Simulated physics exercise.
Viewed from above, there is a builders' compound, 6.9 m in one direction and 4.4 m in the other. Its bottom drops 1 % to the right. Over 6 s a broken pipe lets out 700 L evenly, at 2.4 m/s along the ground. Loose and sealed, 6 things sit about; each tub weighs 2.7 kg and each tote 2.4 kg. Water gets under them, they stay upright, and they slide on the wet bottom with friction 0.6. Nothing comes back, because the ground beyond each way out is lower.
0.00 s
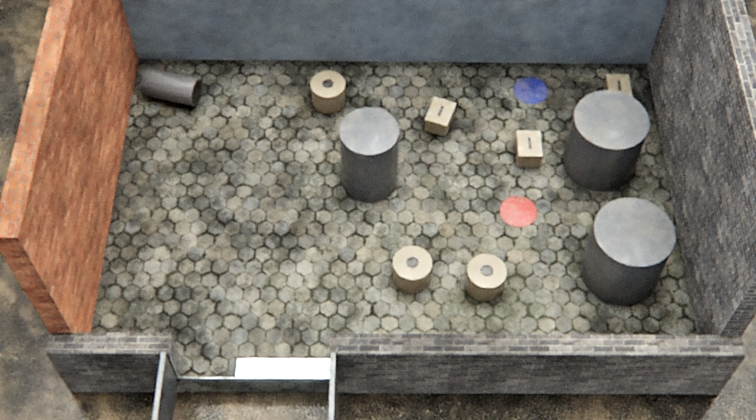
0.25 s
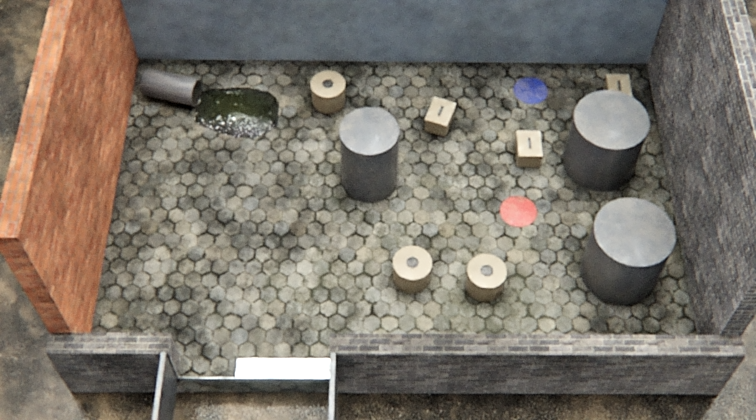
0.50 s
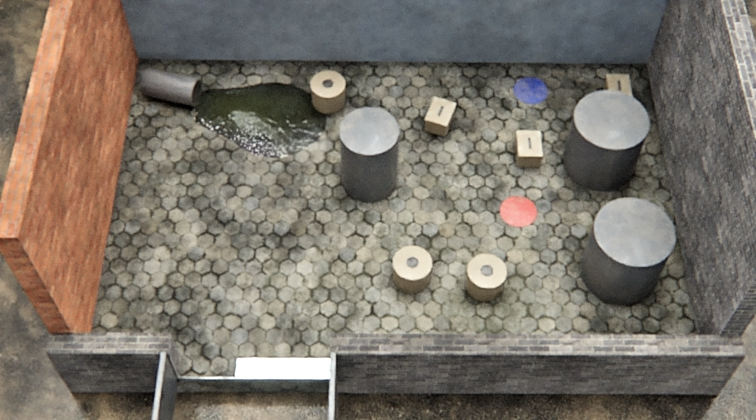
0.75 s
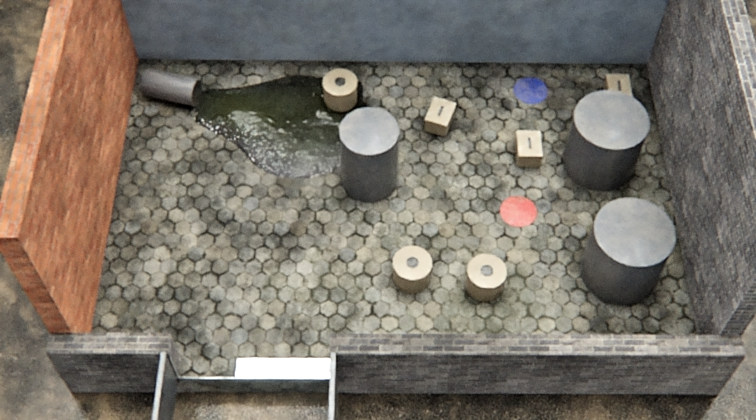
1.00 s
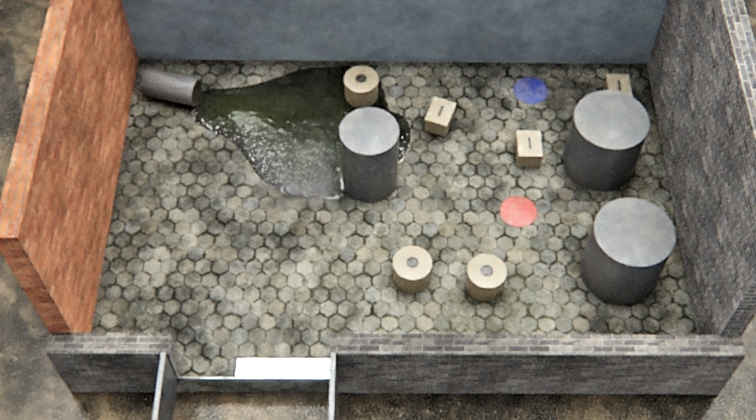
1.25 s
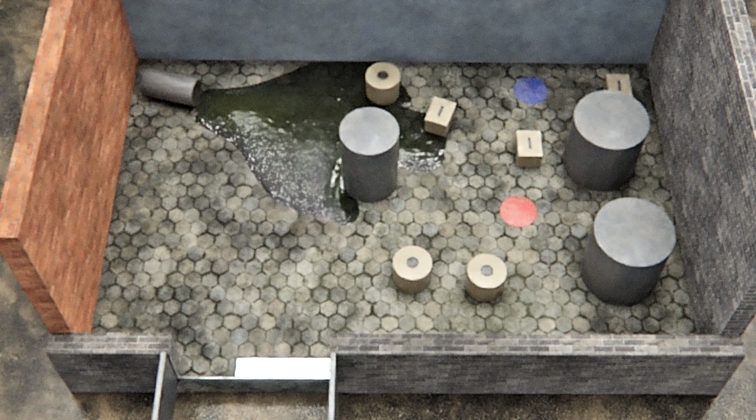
Water pours from the pipe, spreads across the paved floor and pushes one tub right.
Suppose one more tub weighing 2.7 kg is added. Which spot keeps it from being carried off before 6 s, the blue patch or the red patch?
The red patch.
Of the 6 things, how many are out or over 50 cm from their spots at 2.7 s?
The answer is 2.
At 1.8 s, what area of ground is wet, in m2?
Wet: Near 7.0 m2.
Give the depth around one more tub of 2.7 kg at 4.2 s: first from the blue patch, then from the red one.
5 cm and 1 cm, in that order.
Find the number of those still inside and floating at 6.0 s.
At that time the total is 4.
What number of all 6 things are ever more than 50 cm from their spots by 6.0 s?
I make that 4.
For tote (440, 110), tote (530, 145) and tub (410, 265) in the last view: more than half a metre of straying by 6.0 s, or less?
First exceeds it, second exceeds it, third does not reach it.
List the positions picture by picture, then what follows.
A tub at (328, 84), on the bottom; a tote at (619, 86), on the bottom; the blue patch at (530, 91); the red patch at (518, 212); water covers 0.0 m2; 0 of 6 have shifted, in the first picture.
A tub at (328, 84) rests on the ground; a tote at (619, 86) rests on the ground; the blue patch at (530, 91); the red patch at (518, 212); 0.7 m2 under water; 0 of 6 have shifted, in the second picture.
A tub at (328, 84) rests on the ground; a tote at (619, 86), on the bottom; the blue patch at (530, 91); the red patch at (518, 212); water covers 1.4 m2; 0 of 6 have shifted, in the third picture.
A tub at (340, 82), on the bottom, 16 cm from its start; a tote at (619, 86), on the bottom; the blue patch at (530, 91); the red patch at (518, 212); water covers 2.4 m2; 1 of 6 have shifted, in the fourth picture.
A tub at (361, 79) rests on the ground, 44 cm from its start; a tote at (619, 86), on the bottom; the blue patch at (530, 91); the red patch at (518, 212); water covers 3.5 m2; 1 of 6 have shifted, in the fifth picture.
A tub at (383, 75) rests on the ground, 72 cm from its start; a tote at (619, 86), on the bottom; the blue patch at (530, 91); the red patch at (518, 212); water covers 4.5 m2; 1 of 6 have shifted, in the sixth picture.
After 1.8 s on blue it would be 0 cm off in 0 cm of water; on red it would be 0 cm off in 0 cm of water.
After 2.7 s on blue it would be 13 cm off in 2 cm of water; on red it would be 0 cm off in 1 cm of water.
After 4.2 s on blue it would be 110 cm off in 5 cm of water; on red it would be 0 cm off in 1 cm of water.
After 6.0 s on blue it would be 109 cm off in 12 cm of water; on red it would be 1 cm off in 2 cm of water.
